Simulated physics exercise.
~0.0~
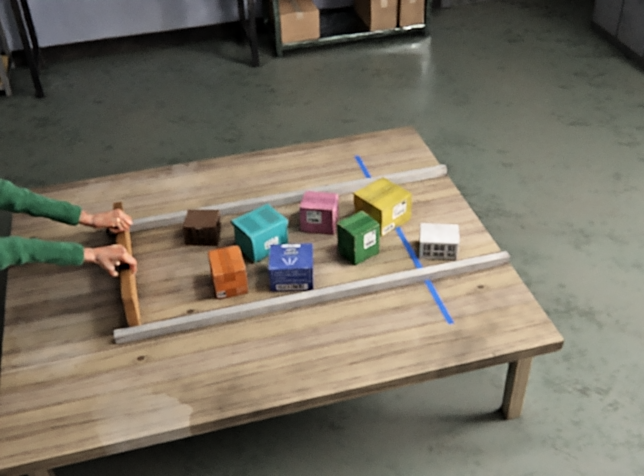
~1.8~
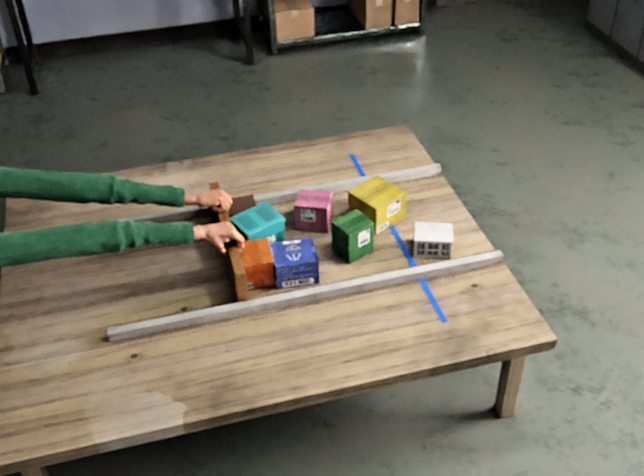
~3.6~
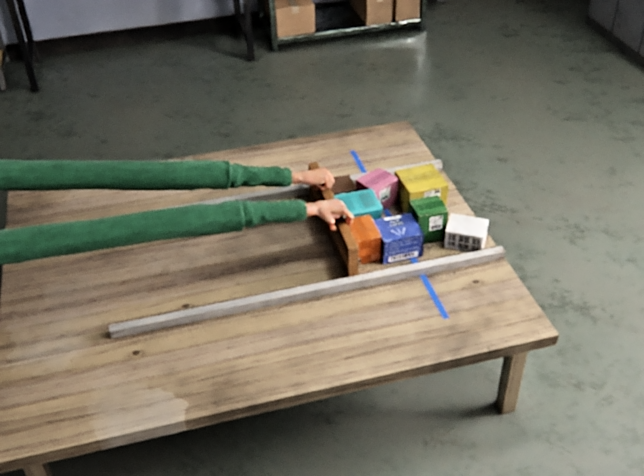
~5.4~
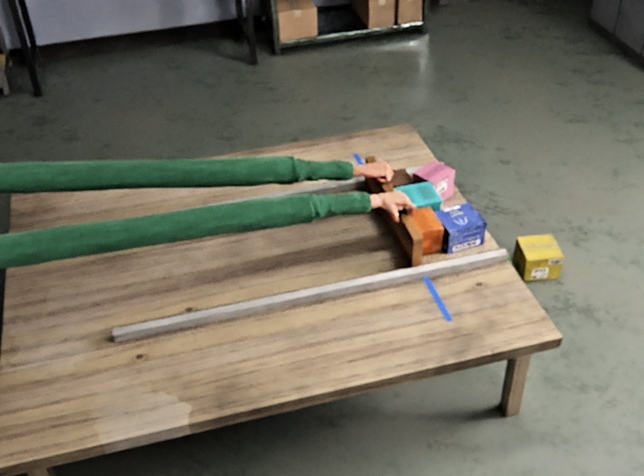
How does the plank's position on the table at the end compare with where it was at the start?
At the start the plank stands near the left ends of the rails, well away from the blue tape. By the end it has been pushed far to the right and is at the tape, close to the table's right edge.
A wooden plank, held upright by two hands in green sleeves, slides right between two pale rails on a wooden table towards a cluster of coloured boxes. It first gathers the brown, teal and orange boxes, and the orange one closes up against the blue one. As the arms reach further, the whole cluster bunches together and the yellow, green and white boxes are shoved towards the far edge. By the end the plank is at the blue tape, the green and white boxes are gone from the tabletop, and the yellow one is off beyond the right end. The pink and blue boxes remain near the rim.
